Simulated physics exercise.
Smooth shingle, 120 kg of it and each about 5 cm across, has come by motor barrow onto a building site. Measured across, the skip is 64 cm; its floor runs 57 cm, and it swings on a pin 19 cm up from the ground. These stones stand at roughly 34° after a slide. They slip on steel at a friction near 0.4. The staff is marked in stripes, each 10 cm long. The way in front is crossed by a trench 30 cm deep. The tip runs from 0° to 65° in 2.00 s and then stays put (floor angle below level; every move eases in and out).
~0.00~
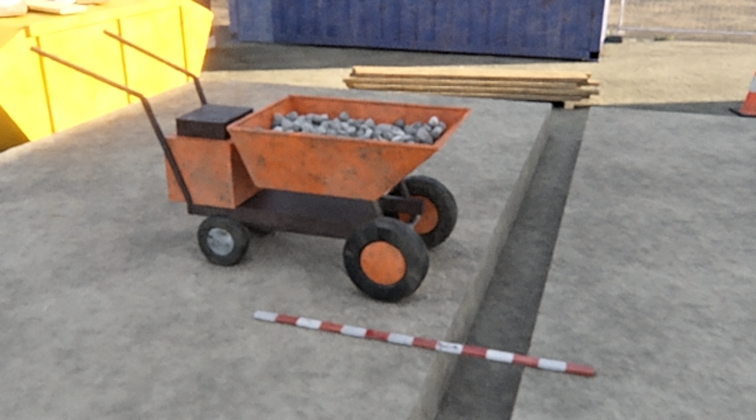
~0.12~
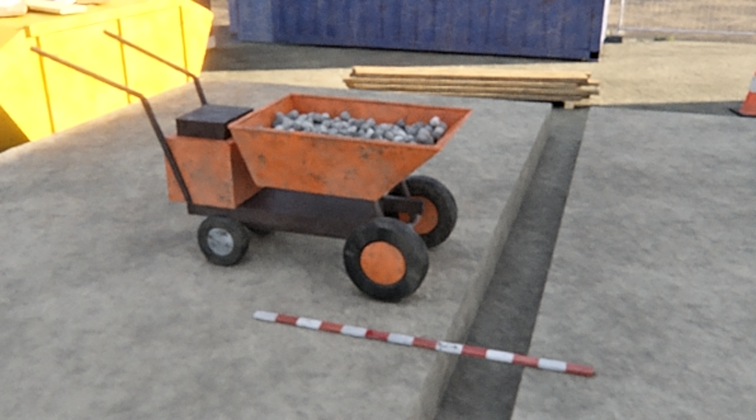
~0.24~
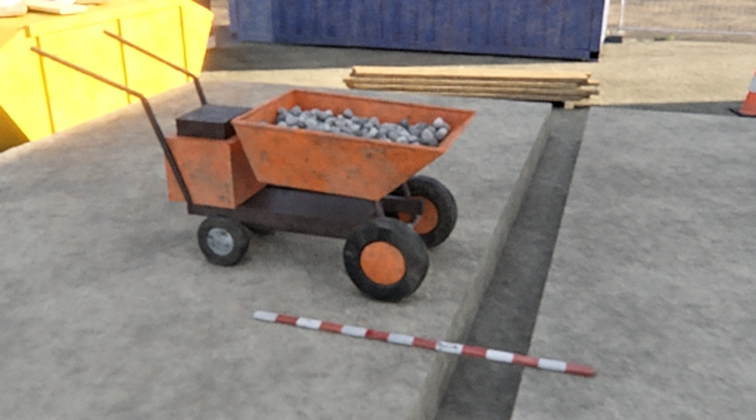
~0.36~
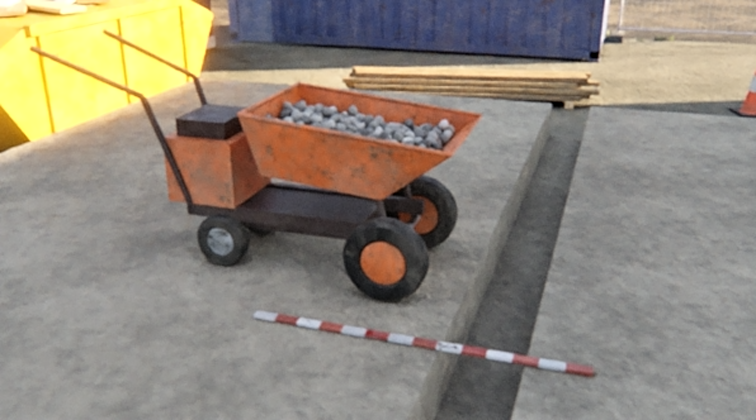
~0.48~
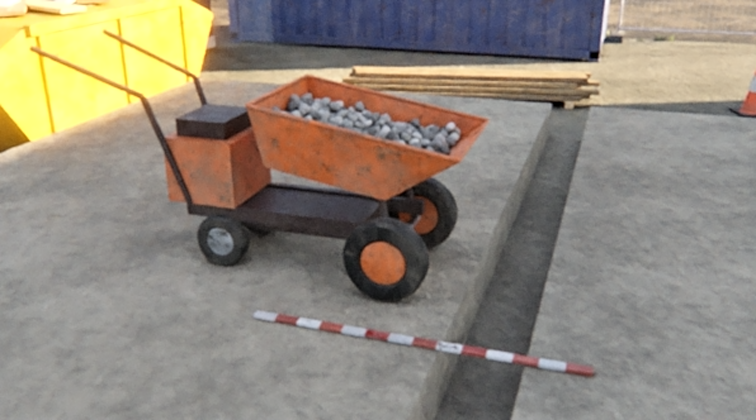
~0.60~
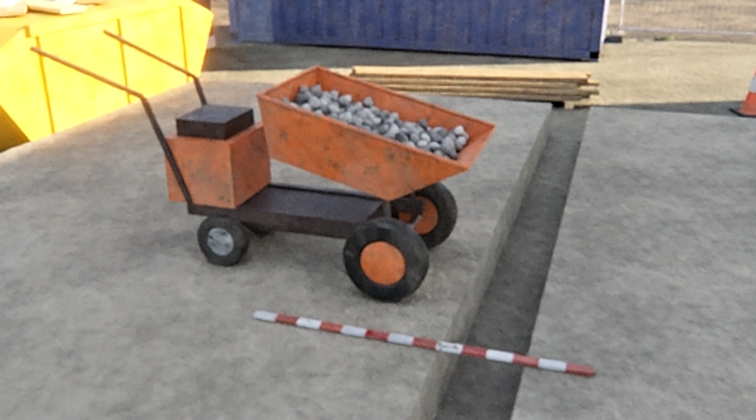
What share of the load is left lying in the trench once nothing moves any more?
About 21 per cent.
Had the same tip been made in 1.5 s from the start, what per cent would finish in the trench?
Near 20 per cent.
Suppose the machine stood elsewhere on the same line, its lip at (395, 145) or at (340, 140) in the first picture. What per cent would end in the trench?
Close to 65 percent in the first case, 95 percent in the second.
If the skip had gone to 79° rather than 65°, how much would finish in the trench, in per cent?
About 25%.
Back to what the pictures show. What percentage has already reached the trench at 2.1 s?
Approx. 5 % of the load.
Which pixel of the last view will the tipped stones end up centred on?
The stones end up centred near (600, 295).
After 1.5 s the floor is at 55°; 99 % in the skip, 1 % in the trench; the foremost stones are at (539, 236).
After 2.1 s the floor is at 65°; 27 % in the skip, 5 % in the trench, 68 % past the trench; the foremost stones are at (712, 308).
After 2.5 s the floor is at 65°; 6 % in the skip, 11 % in the trench, 82 % past the trench; the foremost stones are past the picture's edge.
After 4.4 s the floor is at 65°; 0 % in the skip, 21 % in the trench, 79 % past the trench; the foremost stones are past the picture's edge.
